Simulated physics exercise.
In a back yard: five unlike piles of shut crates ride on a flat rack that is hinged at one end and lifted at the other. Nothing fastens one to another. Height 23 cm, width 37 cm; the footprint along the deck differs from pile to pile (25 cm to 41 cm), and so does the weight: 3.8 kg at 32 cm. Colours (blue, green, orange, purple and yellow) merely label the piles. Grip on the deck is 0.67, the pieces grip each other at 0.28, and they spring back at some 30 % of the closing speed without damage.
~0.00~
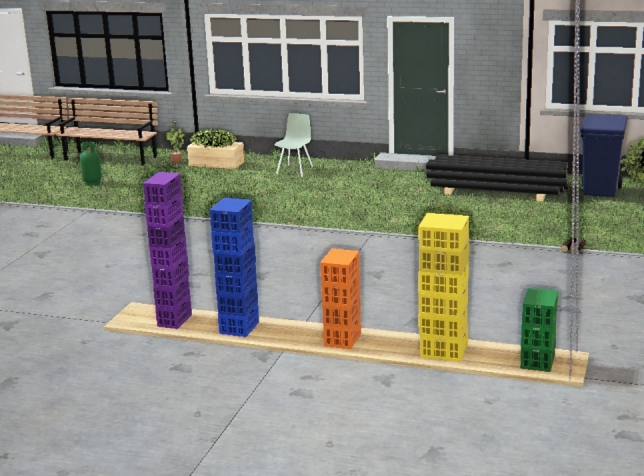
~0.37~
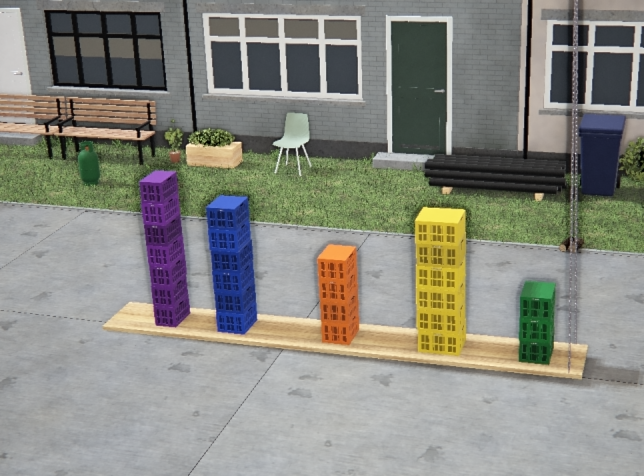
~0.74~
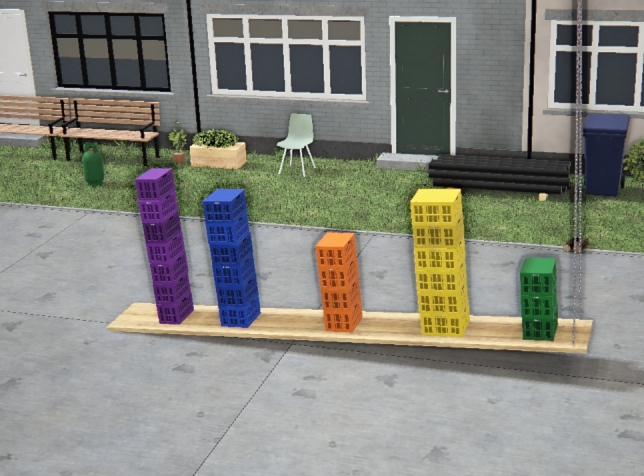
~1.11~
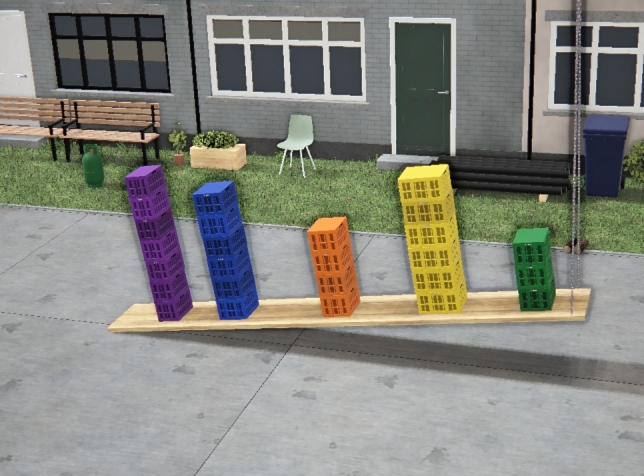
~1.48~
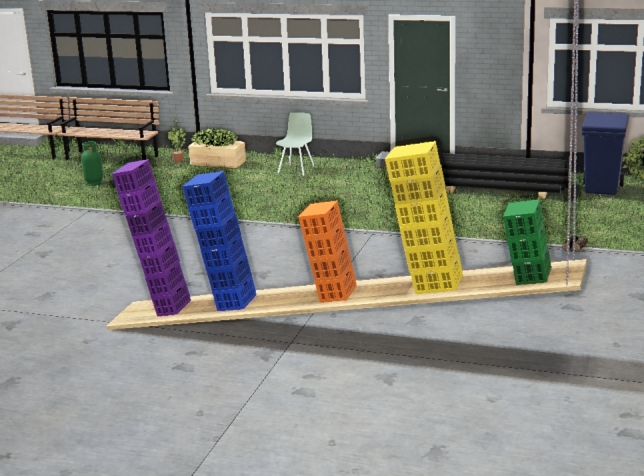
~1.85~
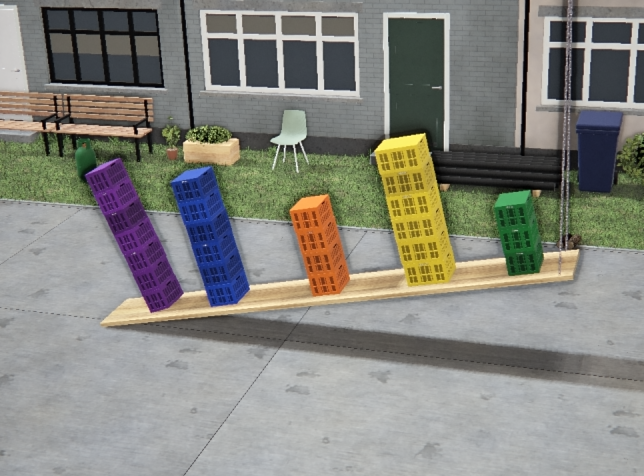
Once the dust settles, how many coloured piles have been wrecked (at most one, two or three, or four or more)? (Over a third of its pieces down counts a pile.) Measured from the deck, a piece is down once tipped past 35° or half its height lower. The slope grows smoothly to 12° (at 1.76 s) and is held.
It takes from two to three of them.
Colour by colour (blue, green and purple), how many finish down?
Ending so: Blue 6, green 0, purple 7.
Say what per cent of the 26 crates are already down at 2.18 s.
By then 10 per cent.
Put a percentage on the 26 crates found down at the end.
Near 50 per cent.
Around 2.18 s, slope 12°; 2 of the 26 crates down; top purple crate tipped 32°, 16 cm lower; top blue crate tipped 6°.
Around 2.58 s, slope 12°; 7 of the 26 crates down; top purple crate on its side; top blue crate tipped 19°.
Around 3.36 s, slope 12°; 13 of the 26 crates down; top blue crate on its side; top purple crate on its side.
Finally (5.2 s), slope 12°; 13 of the 26 crates down; top blue crate on its side; top purple crate on its side. Wrecked, blue and purple. Seen by the last camera, middles, top purple crate near (12, 293).
